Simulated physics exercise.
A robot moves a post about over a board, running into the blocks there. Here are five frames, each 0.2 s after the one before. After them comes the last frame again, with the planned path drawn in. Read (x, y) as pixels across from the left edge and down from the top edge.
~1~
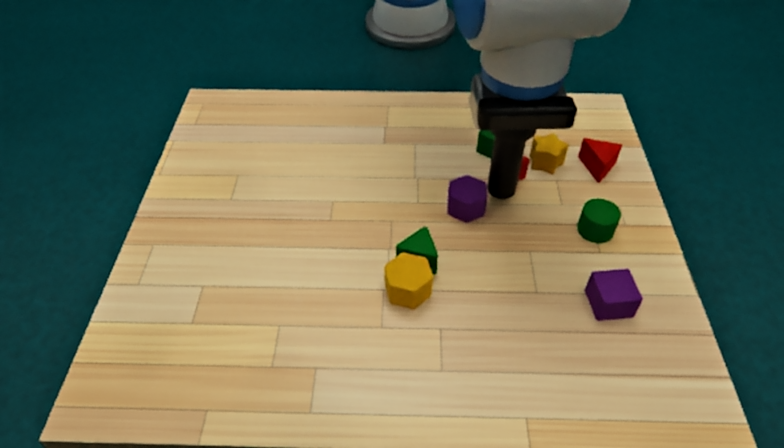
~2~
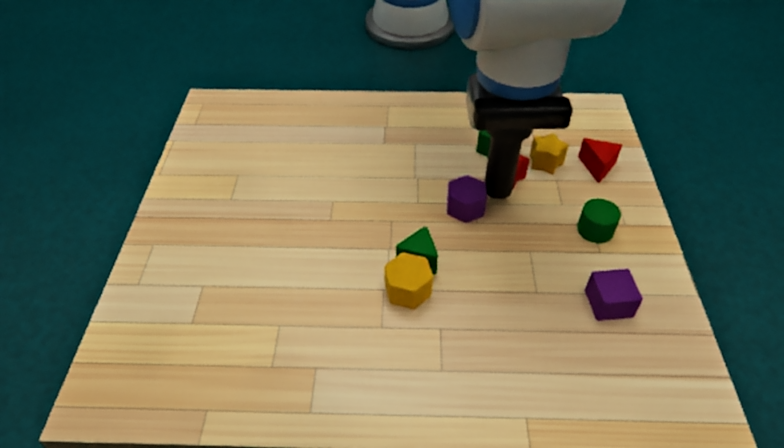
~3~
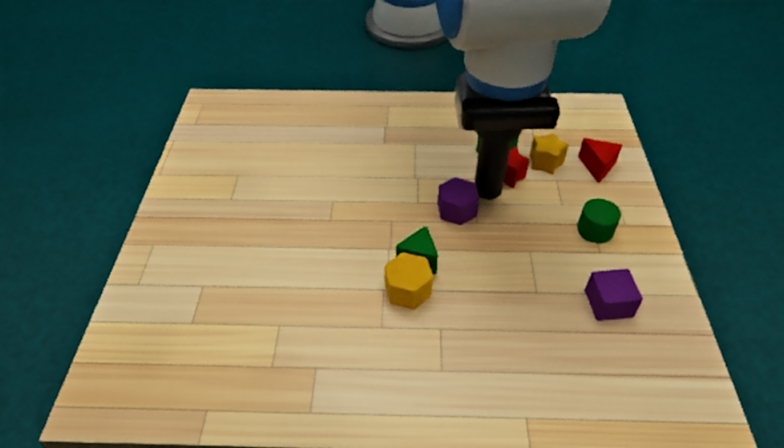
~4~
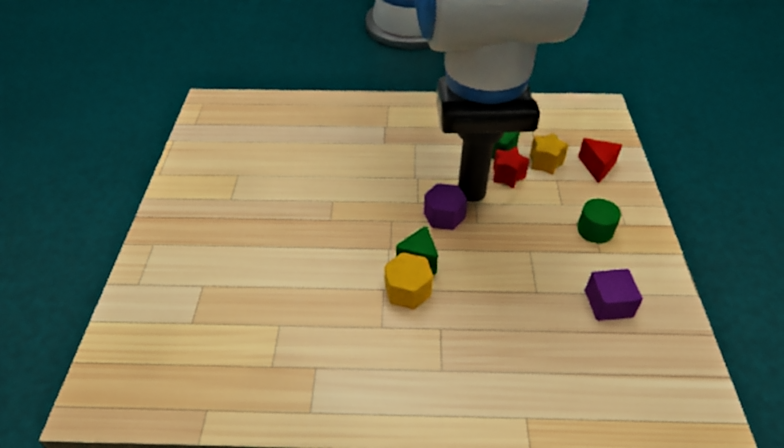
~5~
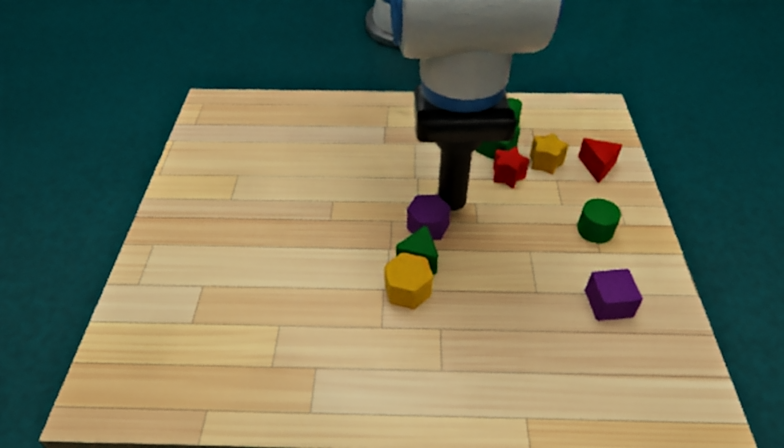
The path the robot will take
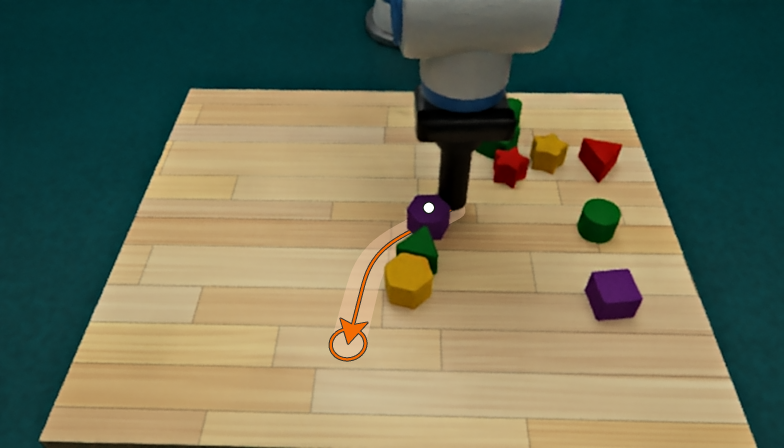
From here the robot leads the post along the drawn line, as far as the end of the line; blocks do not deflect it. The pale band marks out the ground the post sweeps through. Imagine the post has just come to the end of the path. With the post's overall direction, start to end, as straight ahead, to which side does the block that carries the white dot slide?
It moves right.
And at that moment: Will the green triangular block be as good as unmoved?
I expect not.
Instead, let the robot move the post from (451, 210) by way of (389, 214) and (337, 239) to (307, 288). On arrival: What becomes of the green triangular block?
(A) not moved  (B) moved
Choice A: Not moved.
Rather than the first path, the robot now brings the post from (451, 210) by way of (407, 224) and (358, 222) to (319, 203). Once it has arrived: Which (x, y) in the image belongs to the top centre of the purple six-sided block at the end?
The middle of the upper face of the purple six-sided block will lie at about (387, 233) in the picture.
Path on the board, from (451, 210) over (399, 238) and (364, 283) to (348, 344); the dot is on the purple six-sided block.
The first path, step by step. One third of the way, post at (398, 230); yellow six-sided block at (406, 279); green triangular block at (421, 253); purple six-sided block at (380, 244), turned 35° anticlockwise.
Two thirds of the way, post at (363, 275); yellow six-sided block at (406, 279); green triangular block at (421, 253); purple six-sided block at (339, 291), turned 25° anticlockwise.
At the end, post at (347, 336); yellow six-sided block at (406, 279); green triangular block at (421, 253); purple six-sided block at (304, 332), turned 35° clockwise; red star in place.
